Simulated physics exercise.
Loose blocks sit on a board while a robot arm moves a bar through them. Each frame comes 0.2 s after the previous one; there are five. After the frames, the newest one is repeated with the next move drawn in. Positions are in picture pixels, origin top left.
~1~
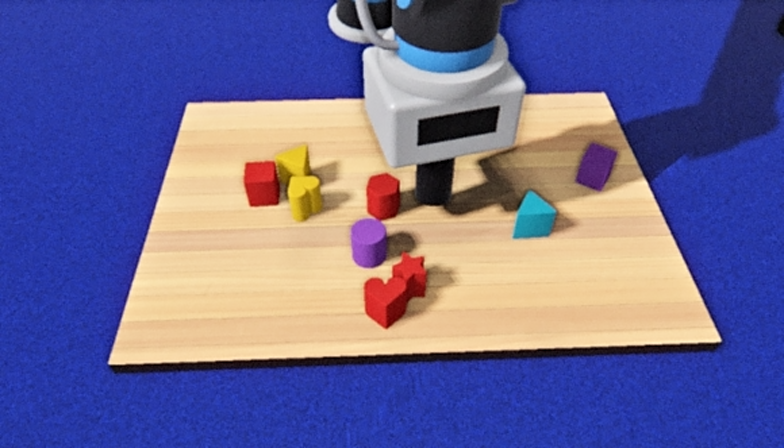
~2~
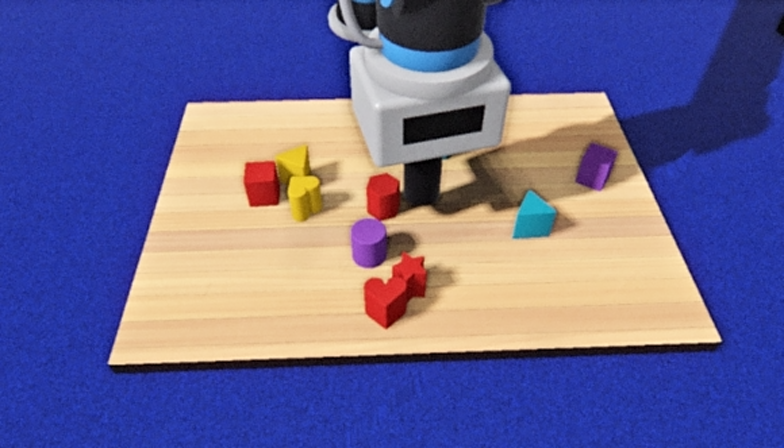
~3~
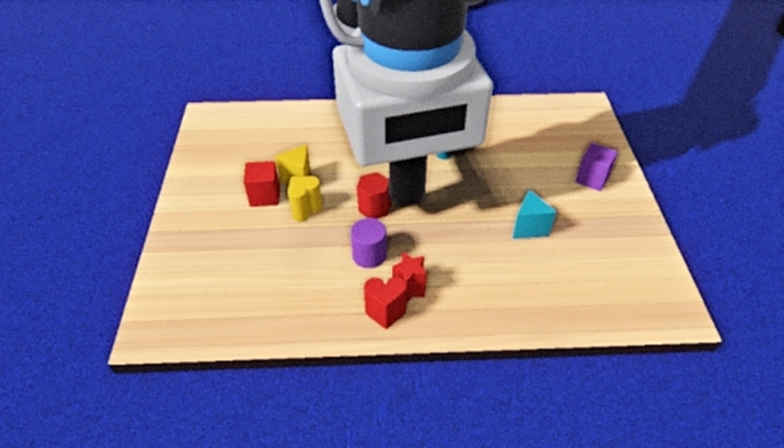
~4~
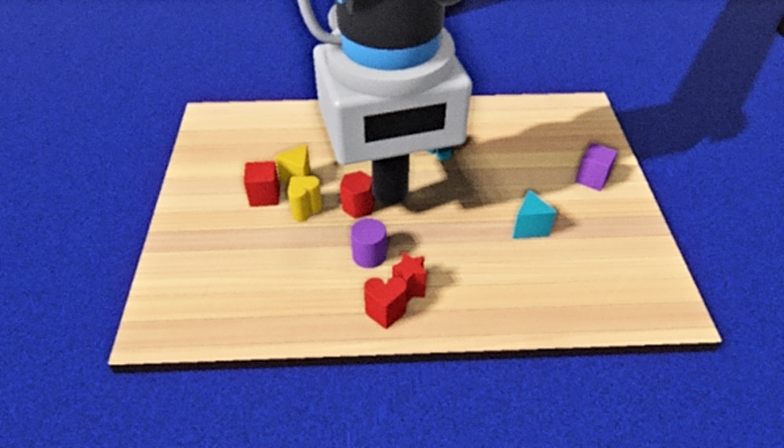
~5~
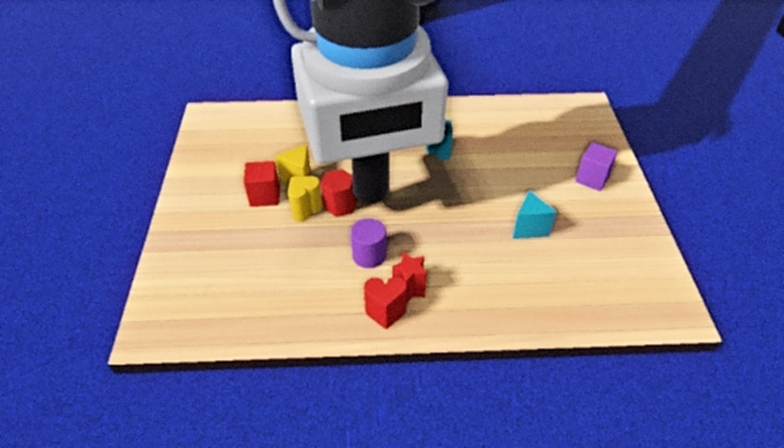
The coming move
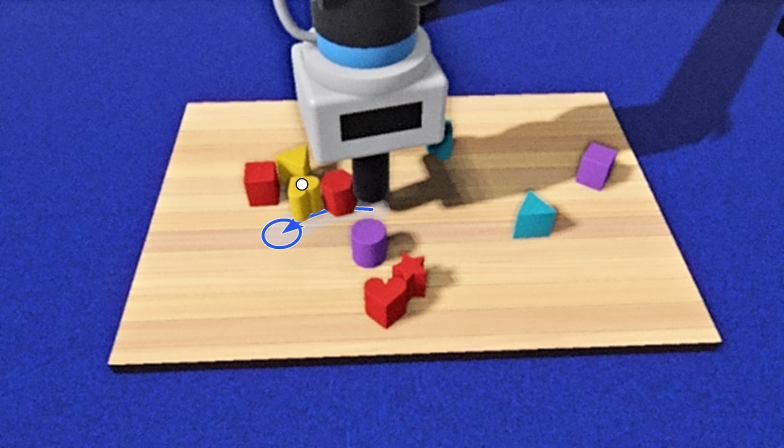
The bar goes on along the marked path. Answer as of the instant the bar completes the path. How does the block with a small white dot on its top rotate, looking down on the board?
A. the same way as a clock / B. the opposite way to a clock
I'll go with B - the opposite way to a clock.
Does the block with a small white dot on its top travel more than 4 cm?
In short: Yes.
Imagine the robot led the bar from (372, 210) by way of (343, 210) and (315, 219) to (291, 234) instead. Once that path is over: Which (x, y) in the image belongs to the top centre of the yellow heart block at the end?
It should be at about (267, 186).
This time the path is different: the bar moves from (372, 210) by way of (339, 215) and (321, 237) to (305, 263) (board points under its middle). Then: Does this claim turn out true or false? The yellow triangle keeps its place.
This is true.
The drawn path runs from (372, 210) over (340, 209) and (309, 217) to (282, 234); the dot is on the yellow heart block.
The first path, step by step. One third of the way, bar at (337, 190); red square at (253, 173), turned 25° clockwise; yellow heart block at (275, 185), turned 55° anticlockwise; red hexagonal block at (305, 177), turned 15° clockwise.
Two thirds of the way, bar at (305, 198); red square at (243, 172), turned 45° clockwise; yellow heart block at (265, 186), turned 85° anticlockwise; red hexagonal block at (287, 173), turned 35° clockwise.
At the end, bar at (278, 214); red square at (242, 172), turned 45° clockwise; yellow triangle not moved; yellow heart block at (255, 190), turned 50° anticlockwise; red hexagonal block at (287, 174), turned 45° clockwise.
